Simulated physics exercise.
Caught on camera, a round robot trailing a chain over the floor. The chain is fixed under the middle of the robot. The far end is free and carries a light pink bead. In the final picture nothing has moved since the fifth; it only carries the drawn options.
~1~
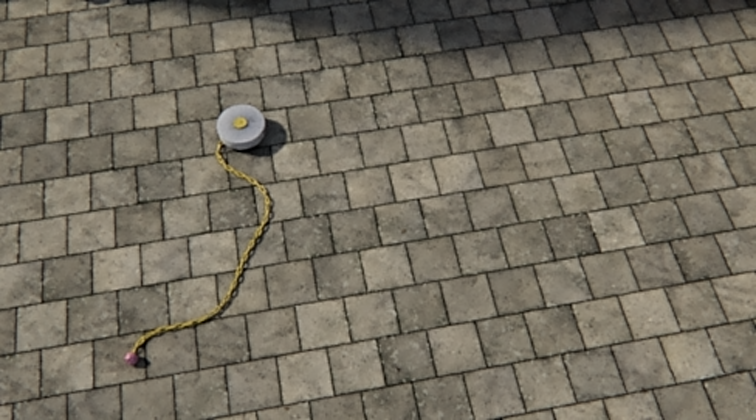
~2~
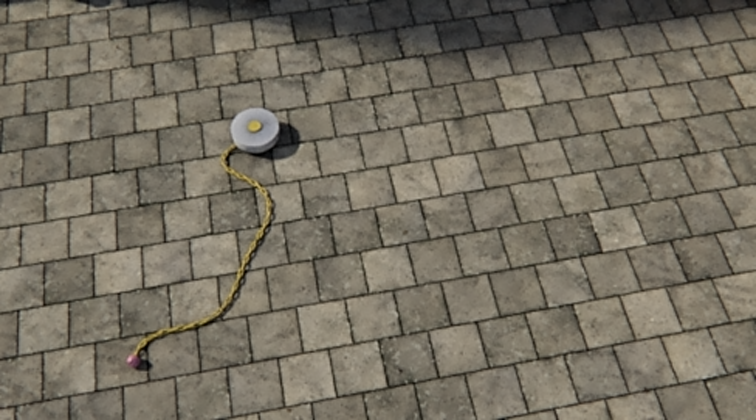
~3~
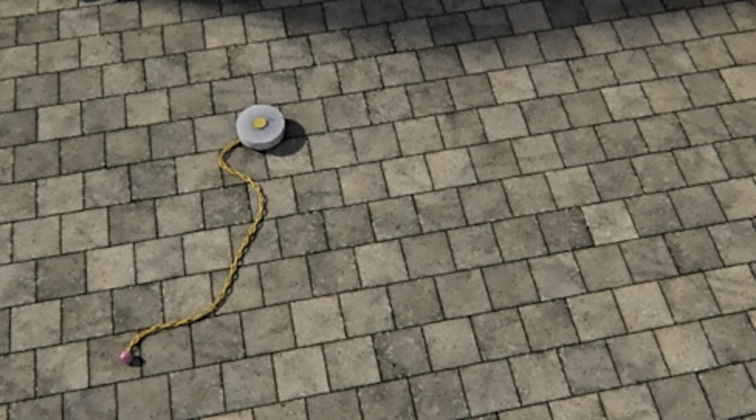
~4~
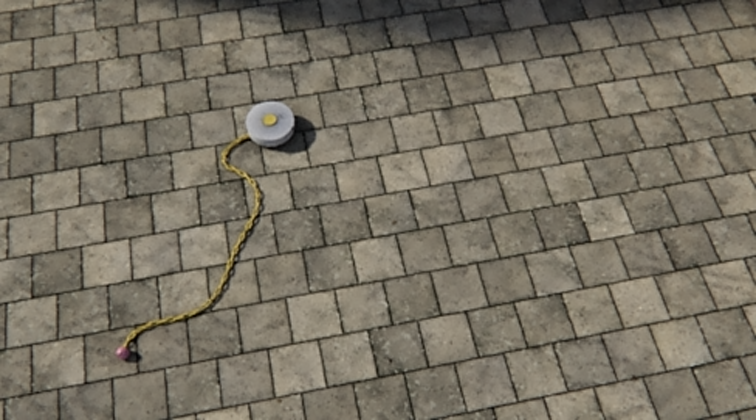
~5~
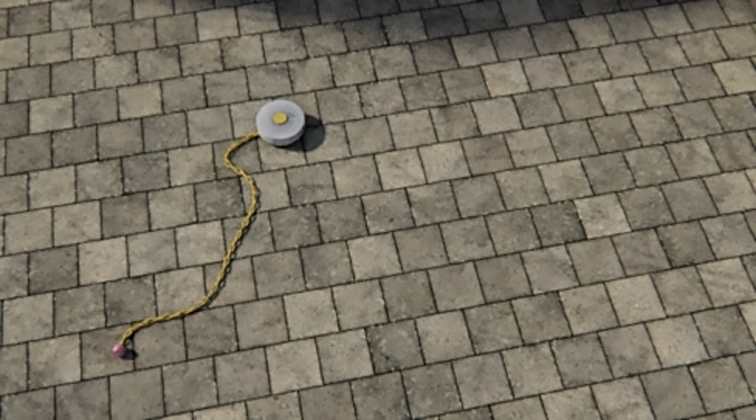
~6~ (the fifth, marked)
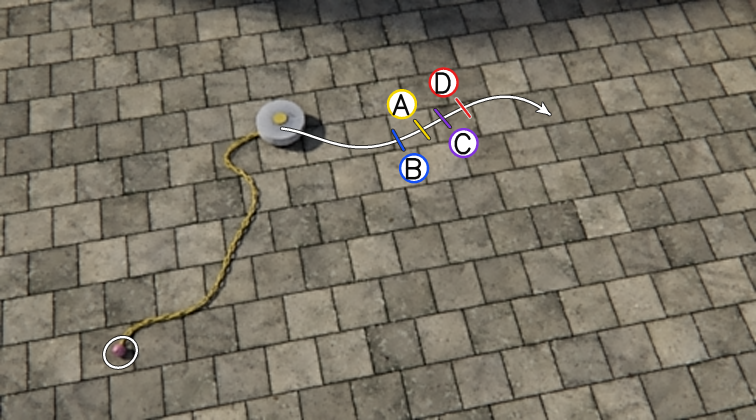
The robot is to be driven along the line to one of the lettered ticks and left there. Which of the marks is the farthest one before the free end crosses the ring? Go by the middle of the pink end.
B is the last safe stop.
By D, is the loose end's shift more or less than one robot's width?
By then, more.
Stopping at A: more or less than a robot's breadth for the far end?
By then, less.
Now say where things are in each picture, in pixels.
In the first frame, robot (242, 128); free end (131, 359).
In the second frame, robot (256, 131); free end (133, 361).
In the third frame, robot (261, 128); free end (126, 357).
In the fourth frame, robot (271, 125); free end (123, 353).
In the fifth frame, robot (281, 124); free end (119, 350).
On the copy, A at (422, 130); B at (398, 140); C at (443, 118); D at (463, 108); the ring at (121, 352); the route from (282, 128) via (422, 130) to (550, 114).
On B. First, robot (322, 135), middle of the chain (239, 236), free end (119, 350).
Then, robot (362, 143), middle of the chain (239, 236), free end (119, 350).
Finally, robot (399, 135), middle of the chain (261, 232), free end (120, 347); the free end is still in its ring.
By contrast, A drags the free end to (143, 327); C drags the free end to (167, 308); D drags the free end to (190, 290).
